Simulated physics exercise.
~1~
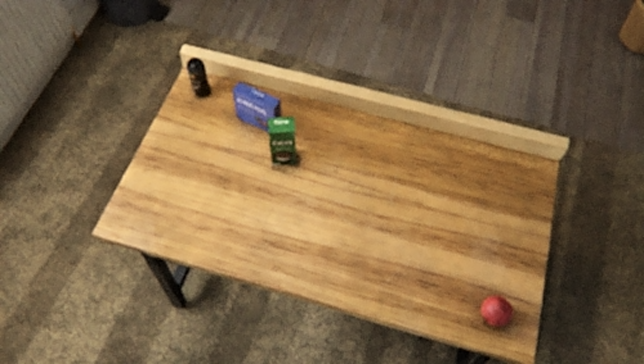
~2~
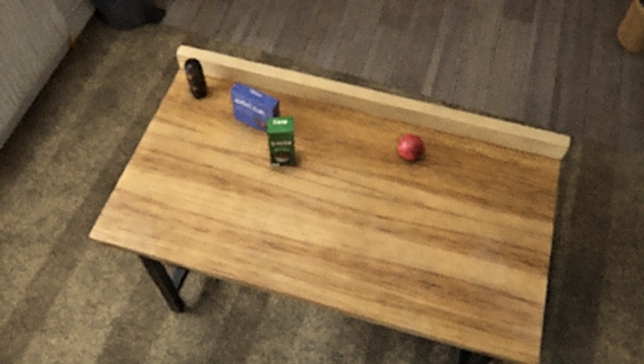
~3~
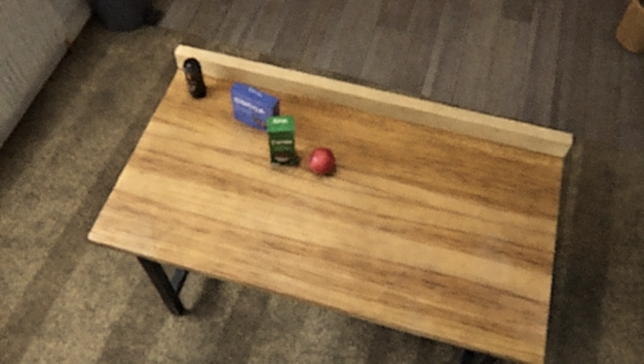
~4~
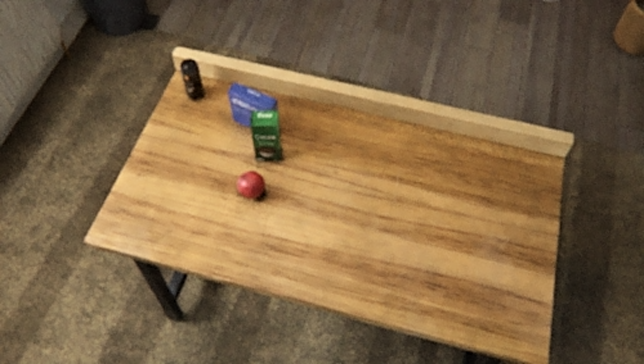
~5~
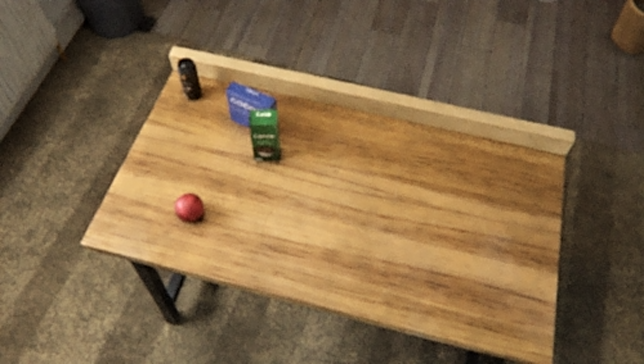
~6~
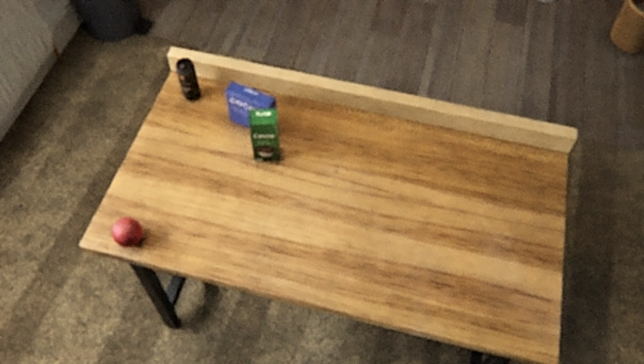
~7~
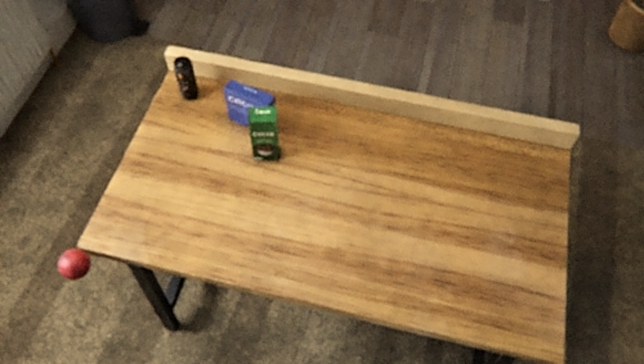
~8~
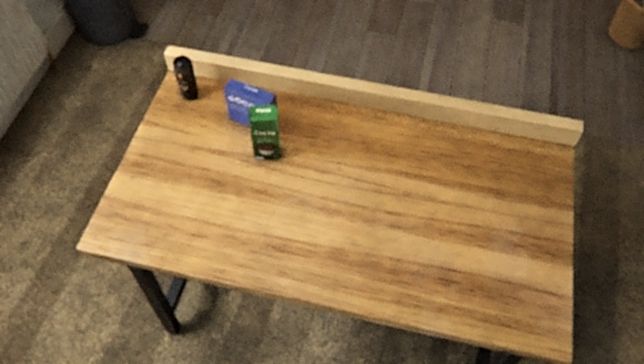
A wooden table with a rail along its far edge held a black can, a blue packet and a green carton as a red ball rolled to the rail, then left, nudging the still-upright carton slightly before dropping off the left end.
